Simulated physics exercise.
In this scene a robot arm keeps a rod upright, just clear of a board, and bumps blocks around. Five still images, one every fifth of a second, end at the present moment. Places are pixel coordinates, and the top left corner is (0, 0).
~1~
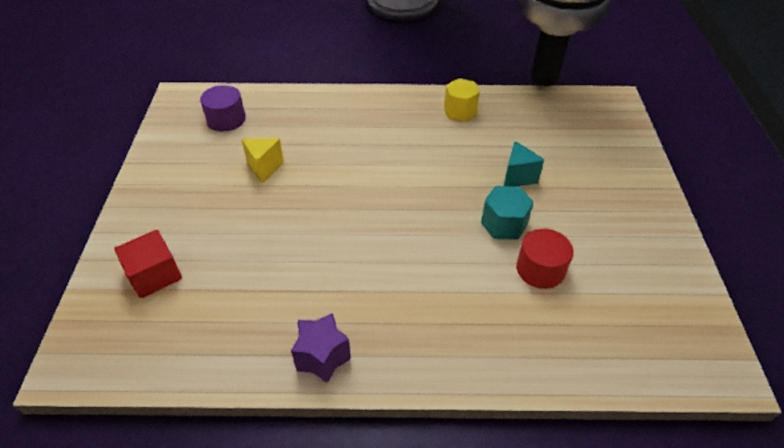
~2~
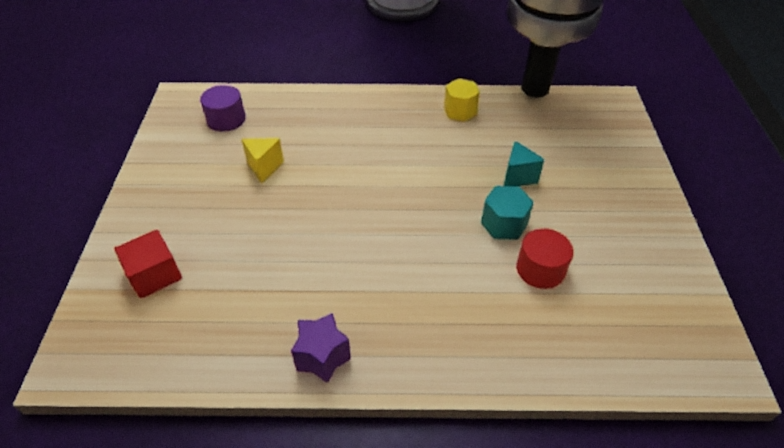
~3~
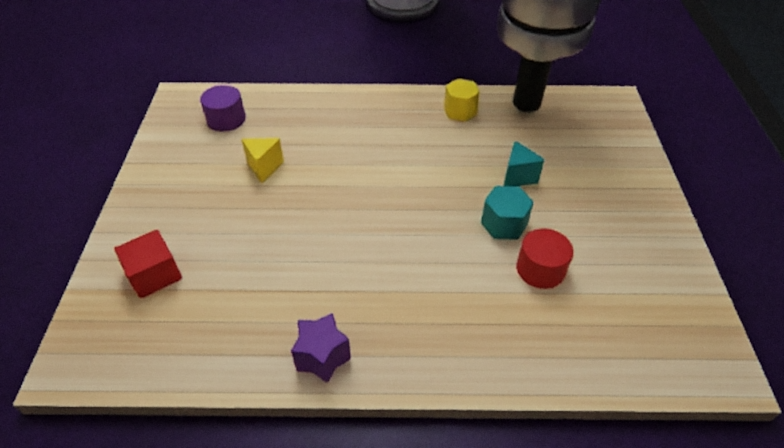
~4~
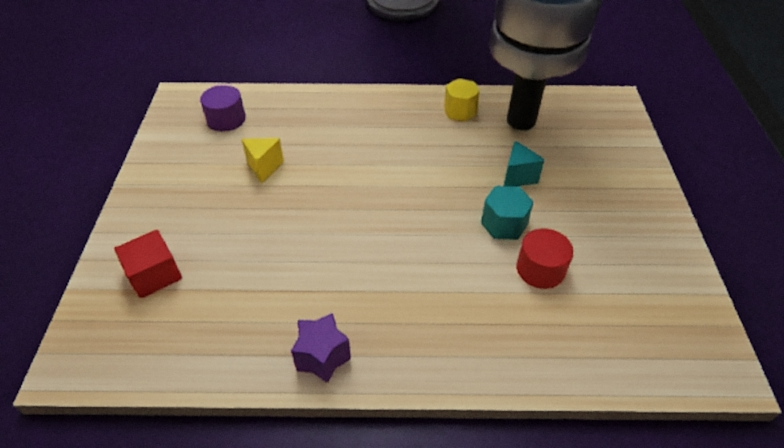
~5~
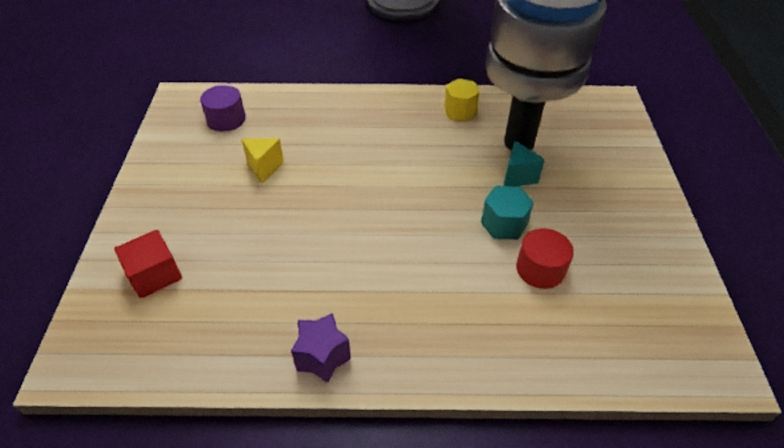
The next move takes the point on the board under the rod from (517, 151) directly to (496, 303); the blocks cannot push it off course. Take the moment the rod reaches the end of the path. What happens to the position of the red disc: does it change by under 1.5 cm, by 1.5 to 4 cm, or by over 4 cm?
Net shift: Below 1.5 cm.
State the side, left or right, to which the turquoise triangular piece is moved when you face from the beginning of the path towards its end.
Its sideways move is to the left.
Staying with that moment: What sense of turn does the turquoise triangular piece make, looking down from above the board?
It goes anticlockwise.
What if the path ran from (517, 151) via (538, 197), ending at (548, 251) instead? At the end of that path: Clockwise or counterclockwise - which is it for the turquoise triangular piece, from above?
It swings round clockwise.
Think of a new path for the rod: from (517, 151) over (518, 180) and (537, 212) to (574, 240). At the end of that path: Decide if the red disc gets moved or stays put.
It gets pushed out of place.
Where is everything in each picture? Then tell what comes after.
Lower end of the rod at (544, 78), tops of blocks, yellow hexagon at (463, 88), turquoise hexagon at (510, 201), turquoise triangular piece at (523, 155), red disc at (548, 247), in the first frame.
Rod at (535, 90), blocks as before, in the second frame.
Rod at (527, 103), blocks as before, in the third frame.
Rod at (521, 121), blocks as before, in the fourth frame.
Rod at (519, 143), yellow hexagon at (463, 88), turquoise hexagon at (510, 201), turquoise triangular piece at (523, 155), red disc at (548, 247), in the fifth frame.
On the path given first. One third of the way, rod at (514, 187); turquoise hexagon at (508, 209), turned 30° clockwise; turquoise triangular piece at (533, 192), turned 75° anticlockwise.
Two thirds of the way, rod at (507, 237); turquoise hexagon at (490, 248), turned 85° clockwise; turquoise triangular piece at (546, 217).
At the end, rod at (497, 296); yellow hexagon not moved; turquoise hexagon at (457, 285), turned 150° clockwise; turquoise triangular piece at (546, 217), turned 120° anticlockwise; red disc at (553, 253).
